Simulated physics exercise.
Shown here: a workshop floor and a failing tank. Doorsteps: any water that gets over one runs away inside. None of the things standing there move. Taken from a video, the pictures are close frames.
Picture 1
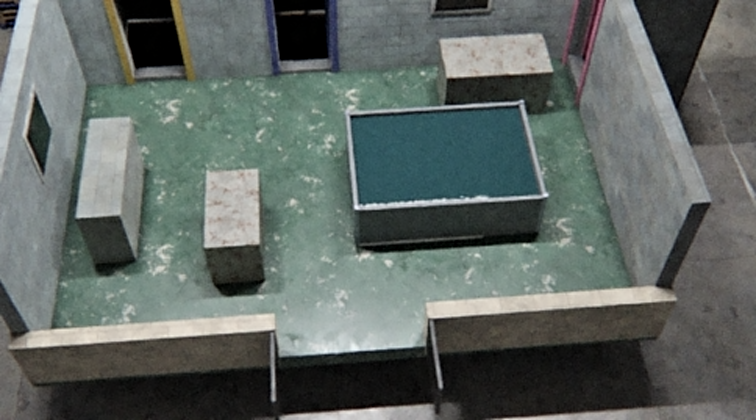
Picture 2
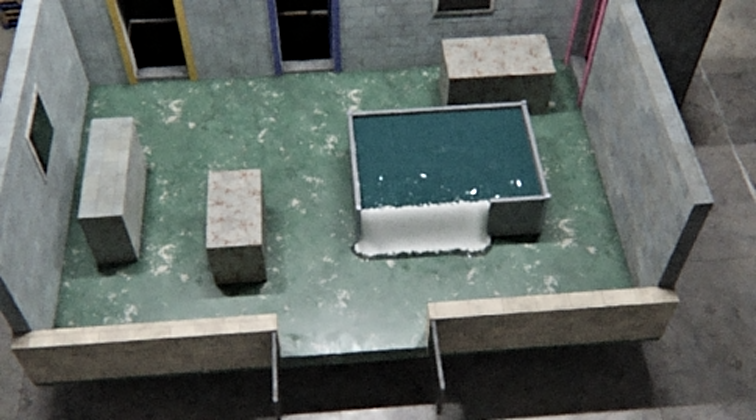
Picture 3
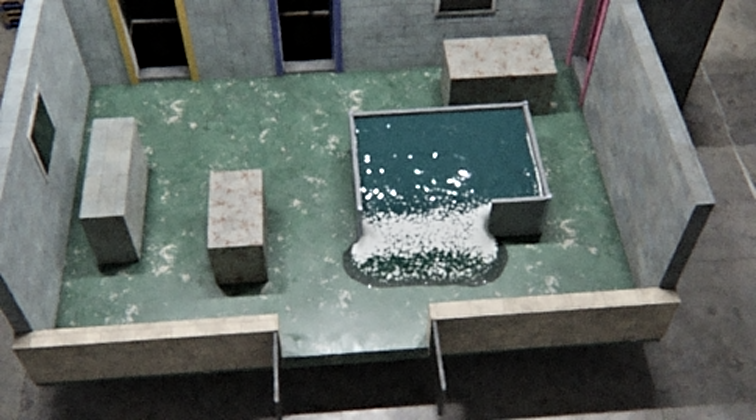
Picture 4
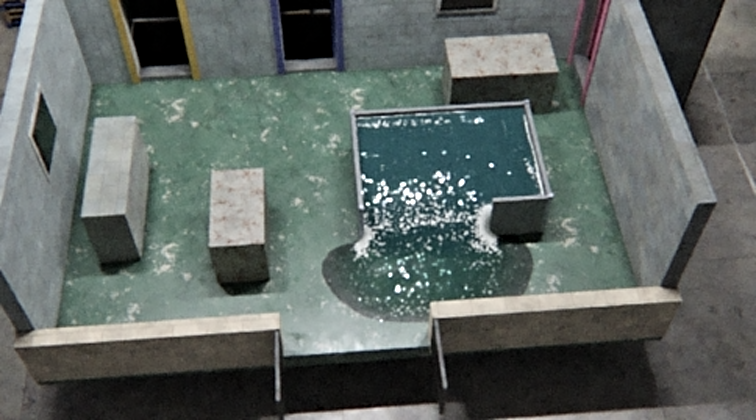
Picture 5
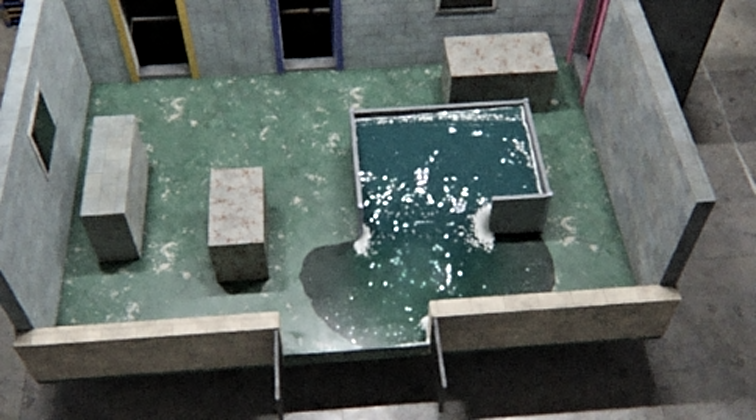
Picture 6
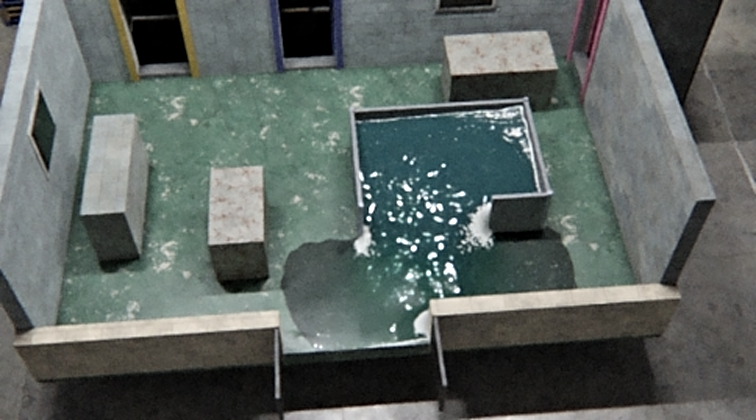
Water in a still, full tank burst out through a gap in its front side in a white sheet, then spread across the green workshop floor in a widening dark pool, reaching the low front wall.
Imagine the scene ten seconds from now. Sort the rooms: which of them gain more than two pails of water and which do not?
The yellow door gains no more; the pink door gains no more; the blue door gains no more.
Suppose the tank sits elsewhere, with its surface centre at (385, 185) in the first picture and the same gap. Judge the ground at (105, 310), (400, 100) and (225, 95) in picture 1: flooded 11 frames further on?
My reading is hit by the flood first, missed by the flood next and missed by the flood last.
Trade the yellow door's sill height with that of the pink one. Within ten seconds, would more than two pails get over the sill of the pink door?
Then: The pink door exceeds the limit.
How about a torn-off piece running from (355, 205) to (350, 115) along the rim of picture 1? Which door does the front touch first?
The one in yellow, I'd guess.
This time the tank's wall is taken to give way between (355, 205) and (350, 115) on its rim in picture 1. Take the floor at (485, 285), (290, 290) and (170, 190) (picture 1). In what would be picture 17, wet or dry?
Taken one by one: Unaffected, then sodden, then sodden.
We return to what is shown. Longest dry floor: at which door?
Answer: The yellow door.
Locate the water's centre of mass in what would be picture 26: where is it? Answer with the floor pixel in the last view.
Near (454, 232).
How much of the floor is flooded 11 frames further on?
It should be close to 30 %.
A moment on, water covers 20 % of the floor; the yellow door not reached, the pink door not reached, the blue door not reached.
Next, water covers 30 % of the floor; the yellow door not reached, the pink door not reached, the blue door not reached.
Then, water covers 40 % of the floor; the yellow door not reached, the pink door wet at the sill, nothing in, the blue door not reached.
Later, water covers 65 % of the floor; the yellow door not reached, the pink door wet at the sill, nothing in, the blue door wet at the sill, nothing in.
In the end, water covers 90 % of the floor; the yellow door wet at the sill, nothing in, the pink door wet at the sill, nothing in, the blue door wet at the sill, nothing in.
